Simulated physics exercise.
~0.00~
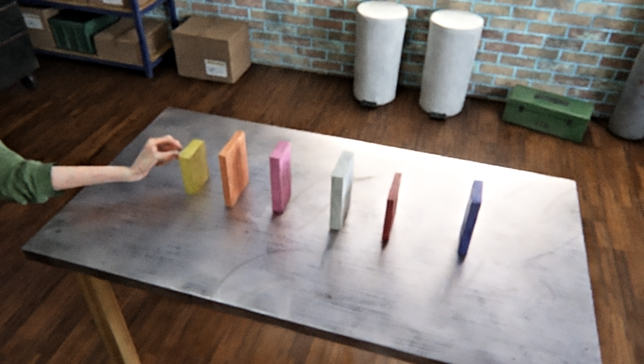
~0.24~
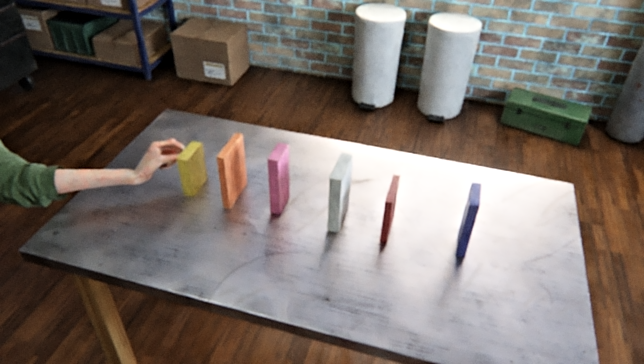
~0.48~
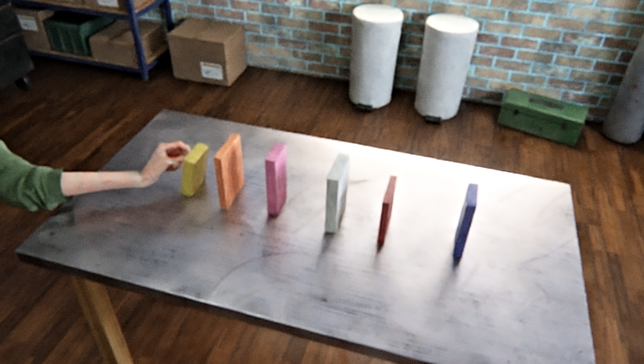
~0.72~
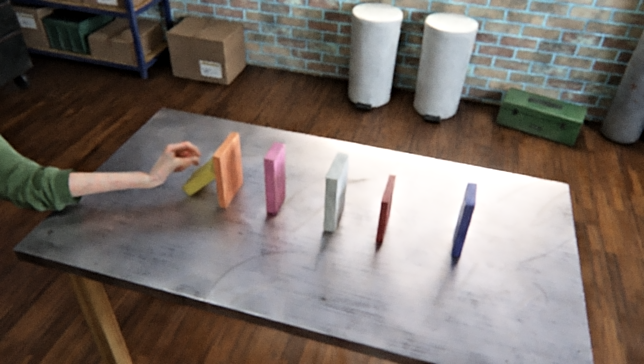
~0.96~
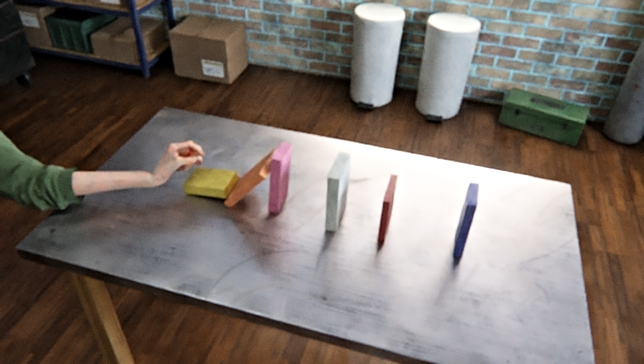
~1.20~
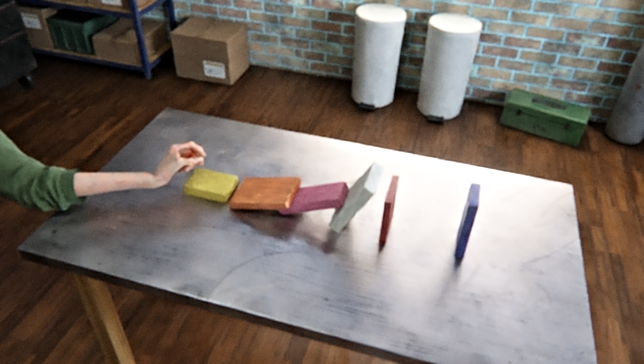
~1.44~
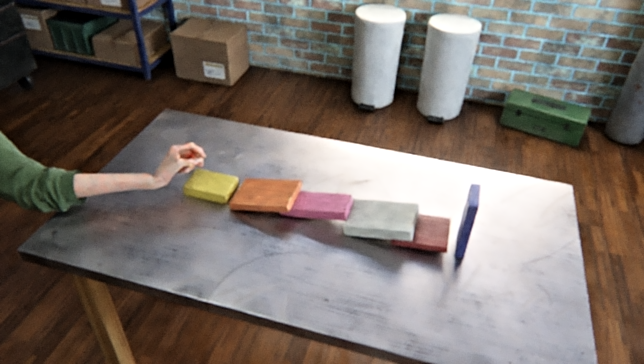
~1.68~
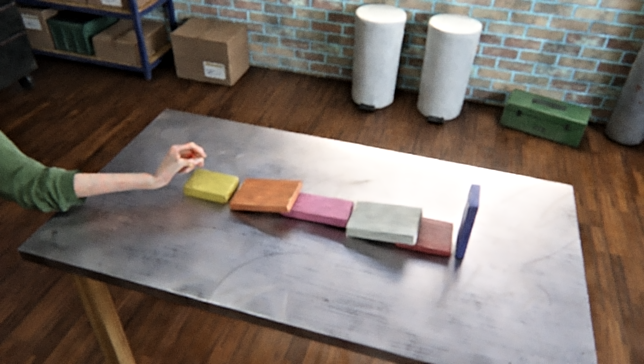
A hand reaching in from the left tips a yellow block, first in a row of upright coloured pieces on a metal-topped table, towards its orange neighbour. The yellow block drops flat while the orange one leans right into the pink block. Orange and pink go down in turn, and the white block tilts towards the thin red board. White and red then topple to the right, each ending on its side. The hand hovers still above the yellow block, and the blue board at the far right remains standing, just beyond the fallen red one.
